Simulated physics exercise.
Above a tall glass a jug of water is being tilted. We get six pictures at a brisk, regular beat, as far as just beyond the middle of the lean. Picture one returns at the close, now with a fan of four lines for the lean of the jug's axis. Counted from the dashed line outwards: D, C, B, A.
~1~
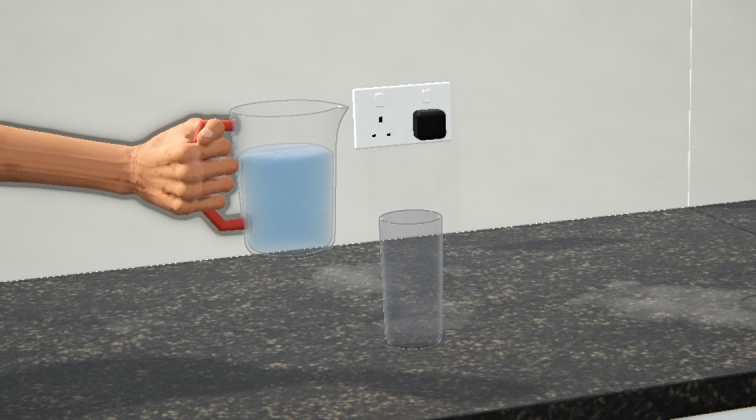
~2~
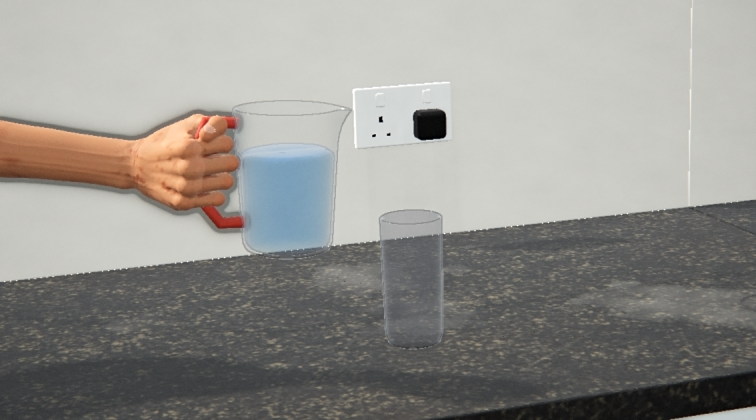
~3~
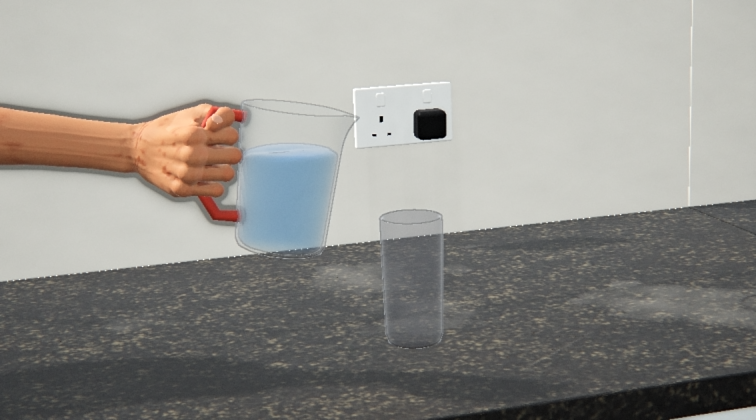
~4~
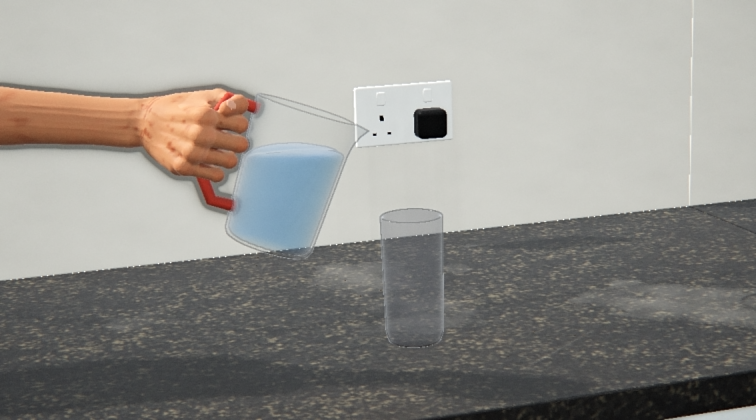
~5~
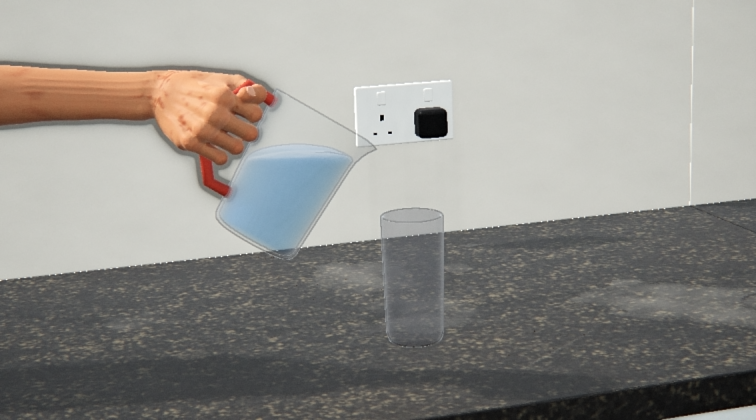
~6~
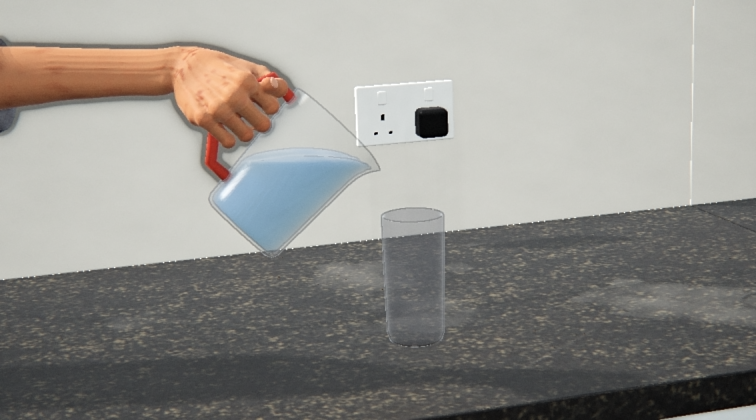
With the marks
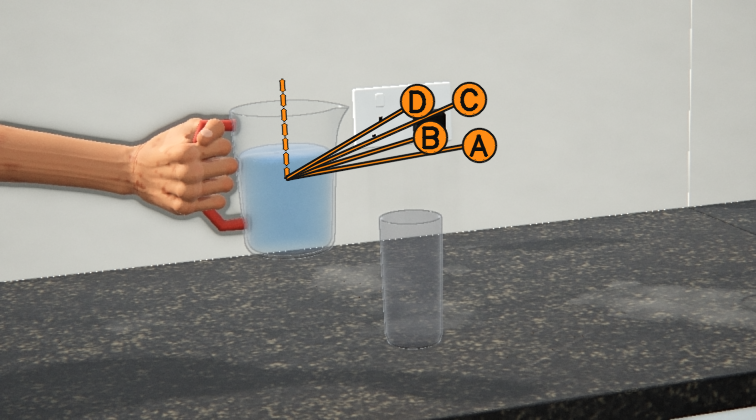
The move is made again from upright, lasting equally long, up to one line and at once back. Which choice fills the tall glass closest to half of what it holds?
Use mark D.
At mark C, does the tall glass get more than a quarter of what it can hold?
Yes, it does.
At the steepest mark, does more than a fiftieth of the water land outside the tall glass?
Yes.
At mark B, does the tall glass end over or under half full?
Over.
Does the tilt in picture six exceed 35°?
Yes.
On the marked copy, A at (462, 146); B at (413, 139); C at (453, 104); D at (402, 110).
For mark A, the tall glass ends with about 66 % of what it can hold; 29 % of the water is spilt.
For mark B, the tall glass ends with about 75 % of what it can hold; 12 % of the water is spilt.
For mark C, the tall glass ends with about 70 % of what it can hold.
For mark D, the tall glass ends with about 49 % of what it can hold.
